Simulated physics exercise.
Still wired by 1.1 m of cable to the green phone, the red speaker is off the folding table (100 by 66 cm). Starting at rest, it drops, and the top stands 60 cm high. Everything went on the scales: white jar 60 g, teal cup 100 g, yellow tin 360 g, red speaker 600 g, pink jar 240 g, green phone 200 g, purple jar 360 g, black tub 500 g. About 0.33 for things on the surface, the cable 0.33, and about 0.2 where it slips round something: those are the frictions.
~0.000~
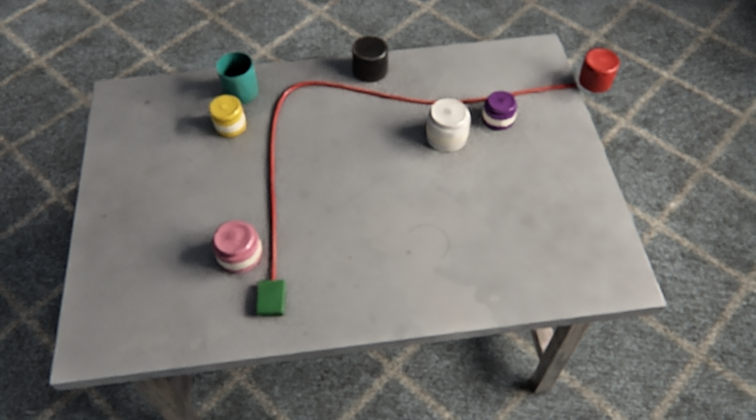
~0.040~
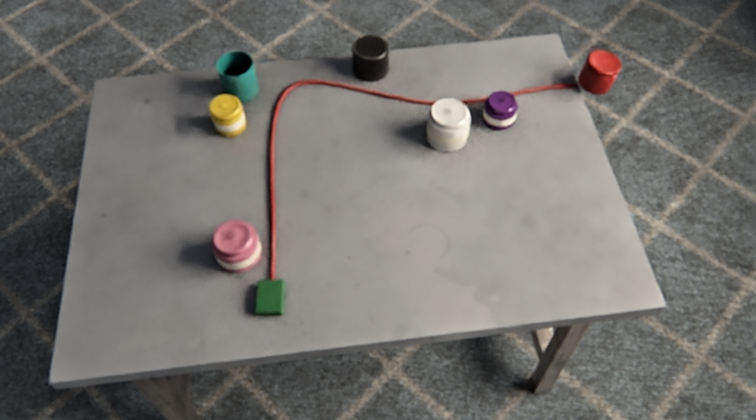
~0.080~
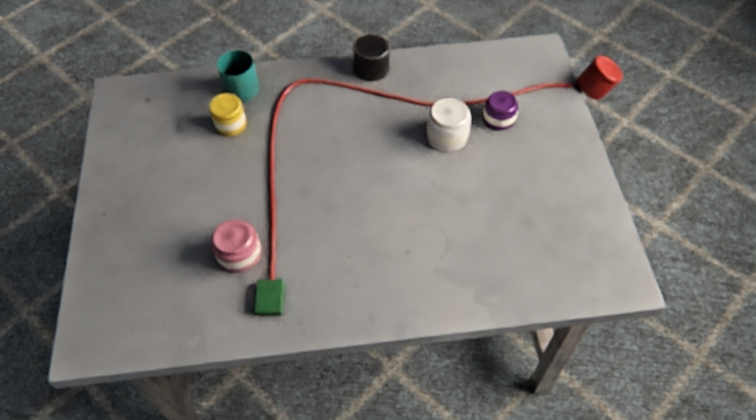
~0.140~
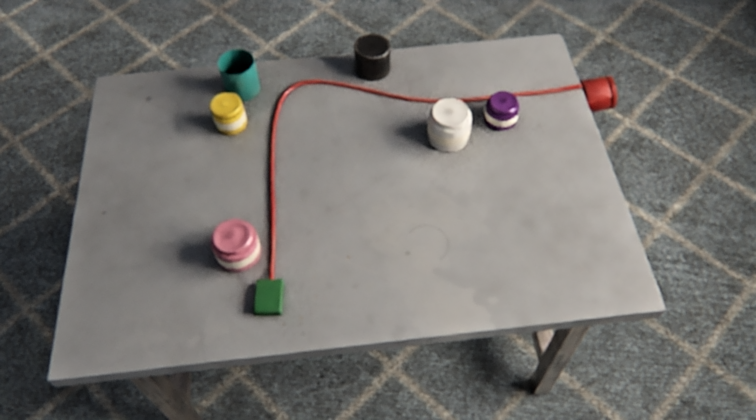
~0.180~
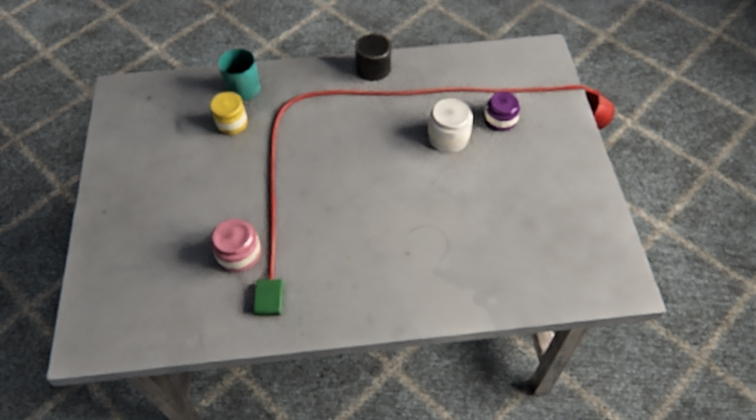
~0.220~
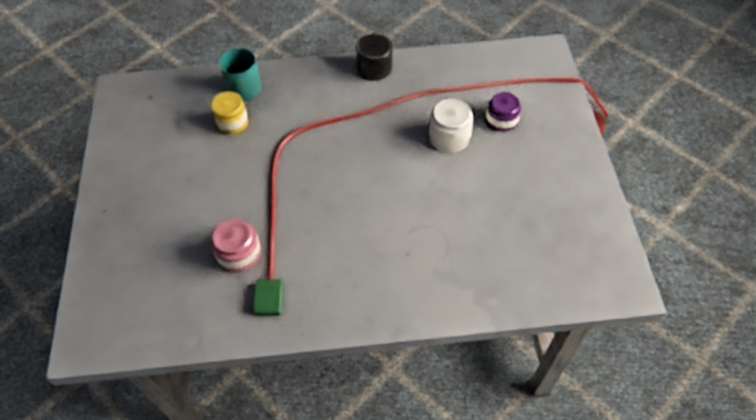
Grey table with jars and cups, a red cylinder tipping over the right edge and sinking from view, dragging its red cable.
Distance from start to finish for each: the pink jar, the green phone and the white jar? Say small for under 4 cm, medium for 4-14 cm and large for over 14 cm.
In order: The pink jar is small, the green phone is large, the white jar is large.
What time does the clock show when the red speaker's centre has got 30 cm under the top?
0.32 s.
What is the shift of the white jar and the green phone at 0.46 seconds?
I'd say the white jar is some 20 cm out, the green phone some 20 cm.
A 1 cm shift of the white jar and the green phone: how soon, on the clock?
White jar: 0.30 s; green phone: 0.34 s.
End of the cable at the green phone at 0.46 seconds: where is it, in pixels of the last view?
(369, 206), roughly.
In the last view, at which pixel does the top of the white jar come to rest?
Near (576, 206).
After 0.5 s, the cable's tail end at (369, 206); green phone 22 cm off its start, white jar 18 cm off its start, purple jar 3 cm off its start.
After 0.7 s, the cable's tail end at (512, 77); green phone 66 cm off its start, white jar 29 cm off its start, purple jar 6 cm off its start.
After 1.0 s, the cable's tail end at (566, 36); green phone 85 cm off its start at (563, 35), white jar 29 cm off its start at (576, 206), purple jar 6 cm off its start at (528, 118).
After 1.2 s, the cable has left the top; green phone over the edge, white jar 29 cm off its start, purple jar 6 cm off its start.
After 2.4 s, the cable has left the top; green phone over the edge, white jar 29 cm off its start at (576, 206), pink jar 0 cm off its start at (232, 235), purple jar 6 cm off its start at (528, 118).
